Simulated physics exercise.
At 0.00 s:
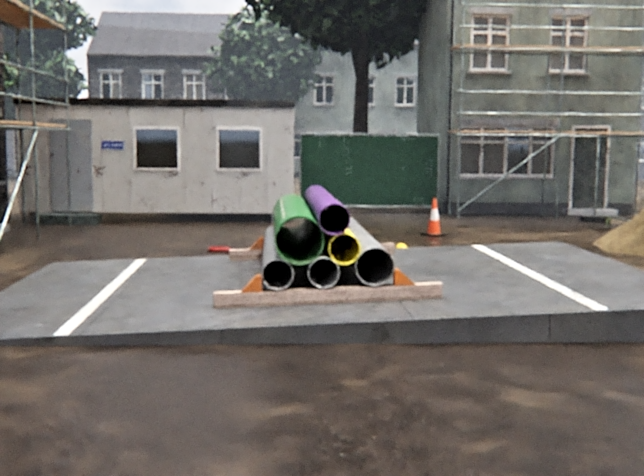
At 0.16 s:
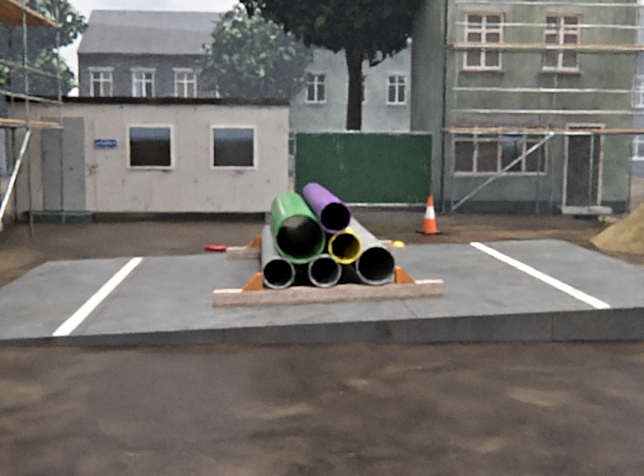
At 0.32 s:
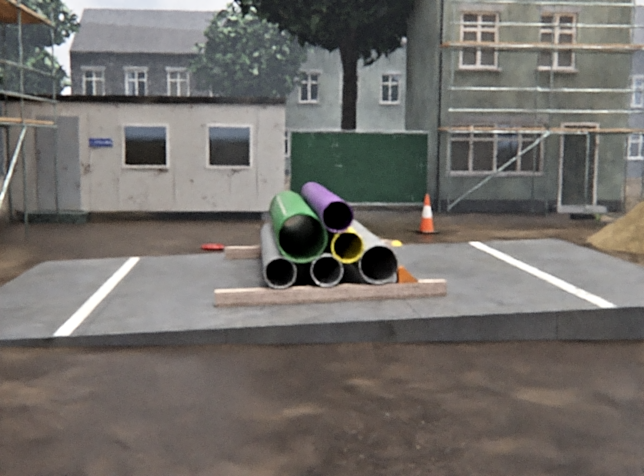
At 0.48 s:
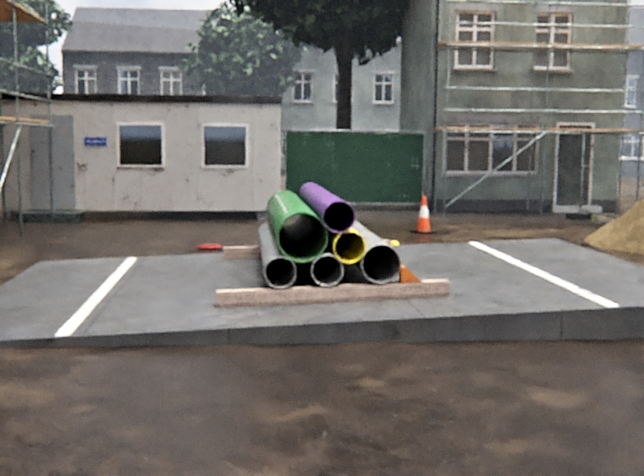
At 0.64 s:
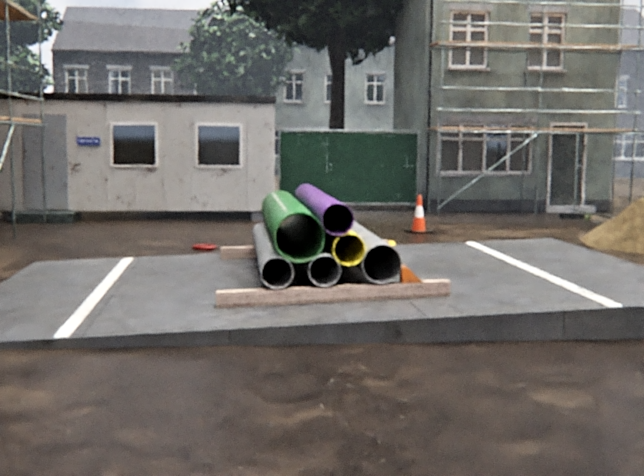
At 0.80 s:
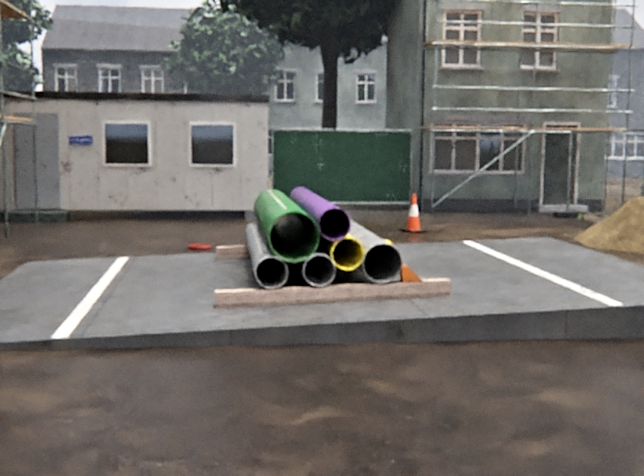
Building site with stacked pipes on a concrete pad, the left orange wedge vanishing, then pipes shifting slightly left, purple dipping.
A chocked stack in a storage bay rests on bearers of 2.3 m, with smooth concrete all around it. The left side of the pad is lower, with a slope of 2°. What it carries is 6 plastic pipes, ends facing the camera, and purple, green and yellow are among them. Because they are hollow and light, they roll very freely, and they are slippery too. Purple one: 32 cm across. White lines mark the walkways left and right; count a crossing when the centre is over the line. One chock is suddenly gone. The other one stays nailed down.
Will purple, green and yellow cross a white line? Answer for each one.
Purple pipe: Over a line; green: Over a line; yellow: Over a line.
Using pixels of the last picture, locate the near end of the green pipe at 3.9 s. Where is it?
I'd point to somewhere near (131, 287).
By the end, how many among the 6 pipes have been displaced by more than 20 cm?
In total, 6.
Then, 3.9 s in, purple is on the bearers, 65 cm from the bearers' left end, rolling left; green is off the bearers, 50 cm short of the left line, rolling left; yellow is on the bearers, 110 cm from the bearers' left end, rolling left; 1 past a line.
Then, 8.4 s in, purple is past the left line; green is past the left line; yellow is past the left line; 5 past a line.
In the end (9.9 s), purple is past the left line; green is past the left line; yellow is past the left line; 6 past a line.
